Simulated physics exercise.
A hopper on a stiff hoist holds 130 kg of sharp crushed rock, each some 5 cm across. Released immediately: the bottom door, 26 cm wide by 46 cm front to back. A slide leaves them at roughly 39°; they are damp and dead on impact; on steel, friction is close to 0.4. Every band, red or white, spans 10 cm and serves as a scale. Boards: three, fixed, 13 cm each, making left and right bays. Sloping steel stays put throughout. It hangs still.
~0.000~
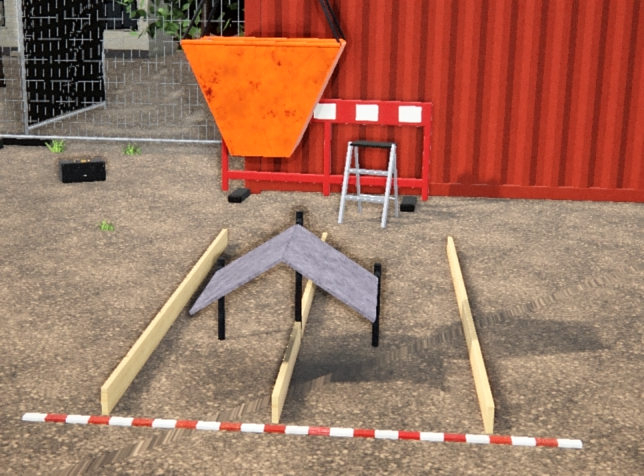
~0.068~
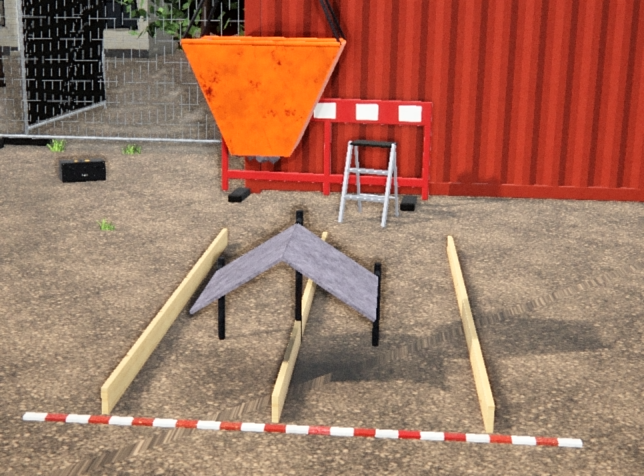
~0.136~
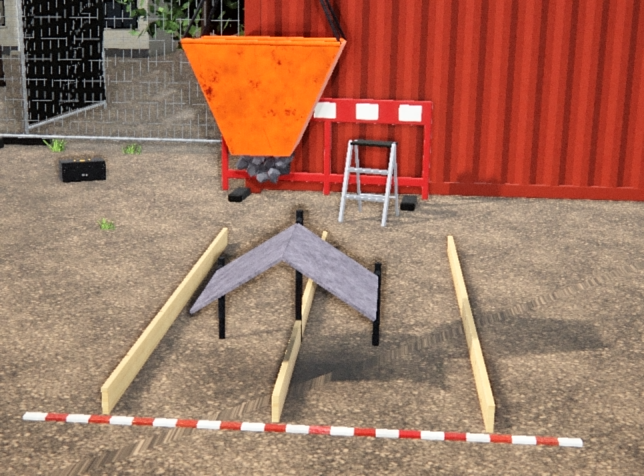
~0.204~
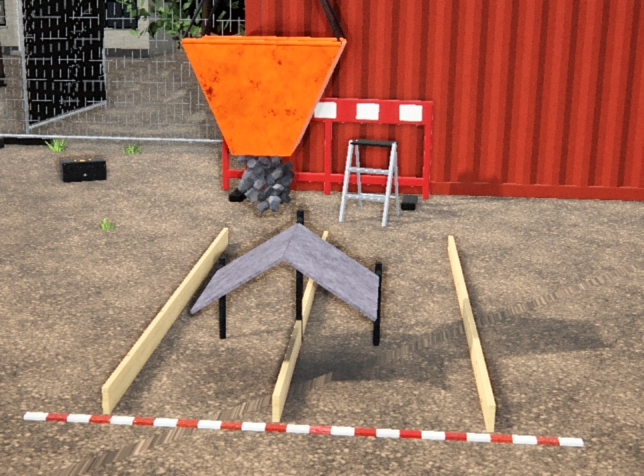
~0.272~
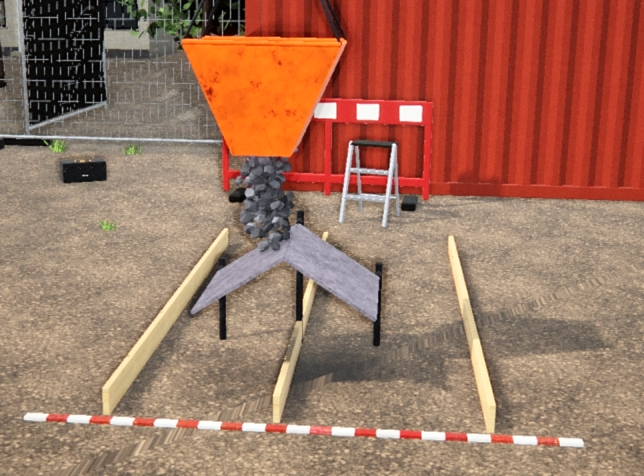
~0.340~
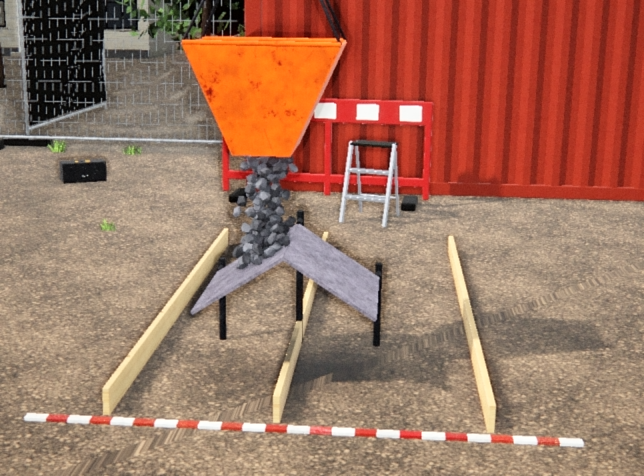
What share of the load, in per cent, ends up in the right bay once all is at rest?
Roughly 4 %.
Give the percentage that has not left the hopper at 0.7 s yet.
I'd put it near 30 per cent.
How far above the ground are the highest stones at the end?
About 24 cm above the ground.
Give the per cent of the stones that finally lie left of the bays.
I'd put it at roughly 25 per cent.
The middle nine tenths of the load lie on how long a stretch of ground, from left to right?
I'd put it at close to 80 cm.
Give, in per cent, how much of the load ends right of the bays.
Roughly 0 percent.
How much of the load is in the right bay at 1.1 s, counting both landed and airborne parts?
Around 0 per cent at that point.
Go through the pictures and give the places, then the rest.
The outlet is at (260, 145); nothing has dropped yet, in the first picture.
The outlet is at (260, 145); 3 % is out, in the second picture.
Outlet at (260, 144), the stream shows down to (270, 171); 91 % still inside, in the third picture.
Outlet at (261, 144), the stream shows down to (271, 200); 85 % still inside, in the fourth picture.
Outlet at (261, 145), the stream shows down to (271, 237); 80 % still inside, in the fifth picture.
Outlet at (261, 145), the stream shows down to (247, 258); 74 % still inside, in the sixth picture.
After 0.7 s, 31 % in the hopper, 38 % on the steel, 1 % falling or lying left of the bays, 29 % falling or lying in the left bay; the stones farthest right are at (321, 174).
After 1.1 s, 1 % in the hopper, 31 % on the steel, 7 % falling or lying left of the bays, 60 % falling or lying in the left bay, 1 % falling or lying in the right bay; the stones farthest right are at (417, 340).
After 1.7 s, 0 % in the hopper, 2 % on the steel, 24 % falling or lying left of the bays, 69 % falling or lying in the left bay, 4 % falling or lying in the right bay; the stones farthest right are at (471, 373).
After 2.6 s, 0 % in the hopper, 27 % falling or lying left of the bays, 69 % falling or lying in the left bay, 4 % falling or lying in the right bay; the stones farthest right are at (472, 375).
After 4.5 s, 0 % in the hopper, 27 % left of the bays, 69 % in the left bay, 4 % in the right bay; the stones farthest right are at (472, 375).
